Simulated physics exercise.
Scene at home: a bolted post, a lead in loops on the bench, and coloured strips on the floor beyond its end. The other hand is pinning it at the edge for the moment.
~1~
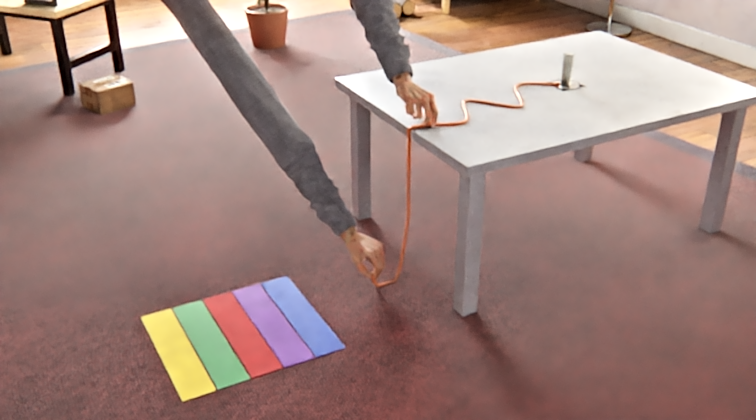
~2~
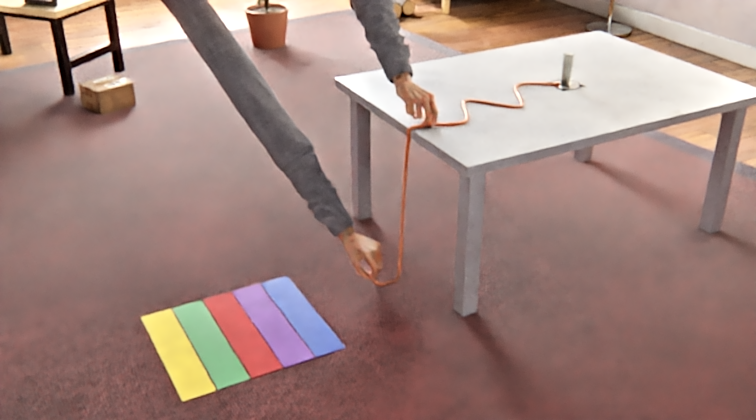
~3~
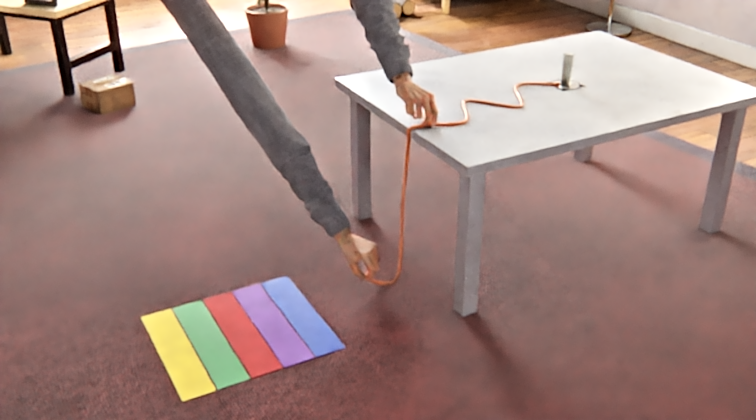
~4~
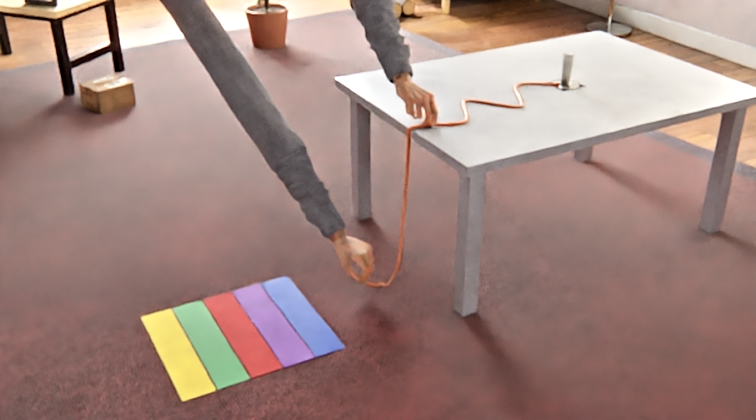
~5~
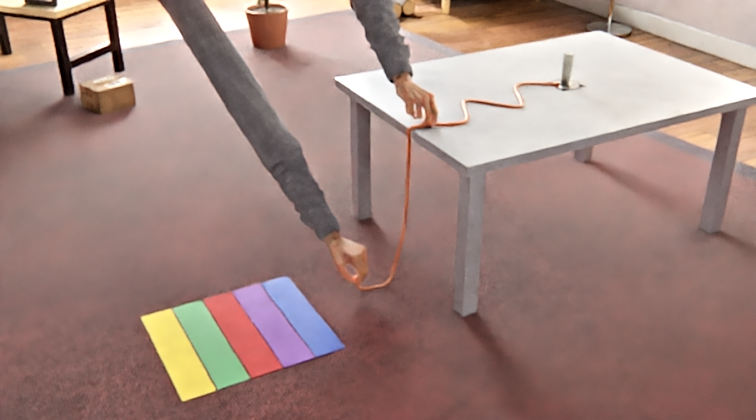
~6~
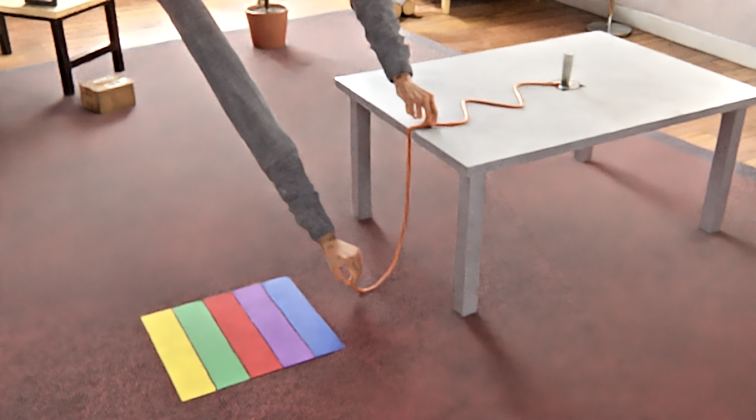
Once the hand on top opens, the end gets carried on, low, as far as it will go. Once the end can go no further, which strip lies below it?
The yellow strip lies below it.
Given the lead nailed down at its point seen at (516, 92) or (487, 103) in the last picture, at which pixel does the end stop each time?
Per try (px, approx.): (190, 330), (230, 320).
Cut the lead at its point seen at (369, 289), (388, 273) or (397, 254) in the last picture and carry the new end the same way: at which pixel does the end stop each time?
Try by try: (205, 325), (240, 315) and (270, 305).
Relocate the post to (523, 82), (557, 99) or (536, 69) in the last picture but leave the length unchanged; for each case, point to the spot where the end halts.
Per try, approx.: (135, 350); (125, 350); (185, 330).
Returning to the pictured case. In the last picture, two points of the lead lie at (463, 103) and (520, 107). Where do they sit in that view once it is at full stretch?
First one: (429, 120); second one: (480, 107).
Soon after, end near (234, 318); over red.
After that, end near (195, 329); over green.
At the stop, end near (172, 336); over yellow. Over yellow.
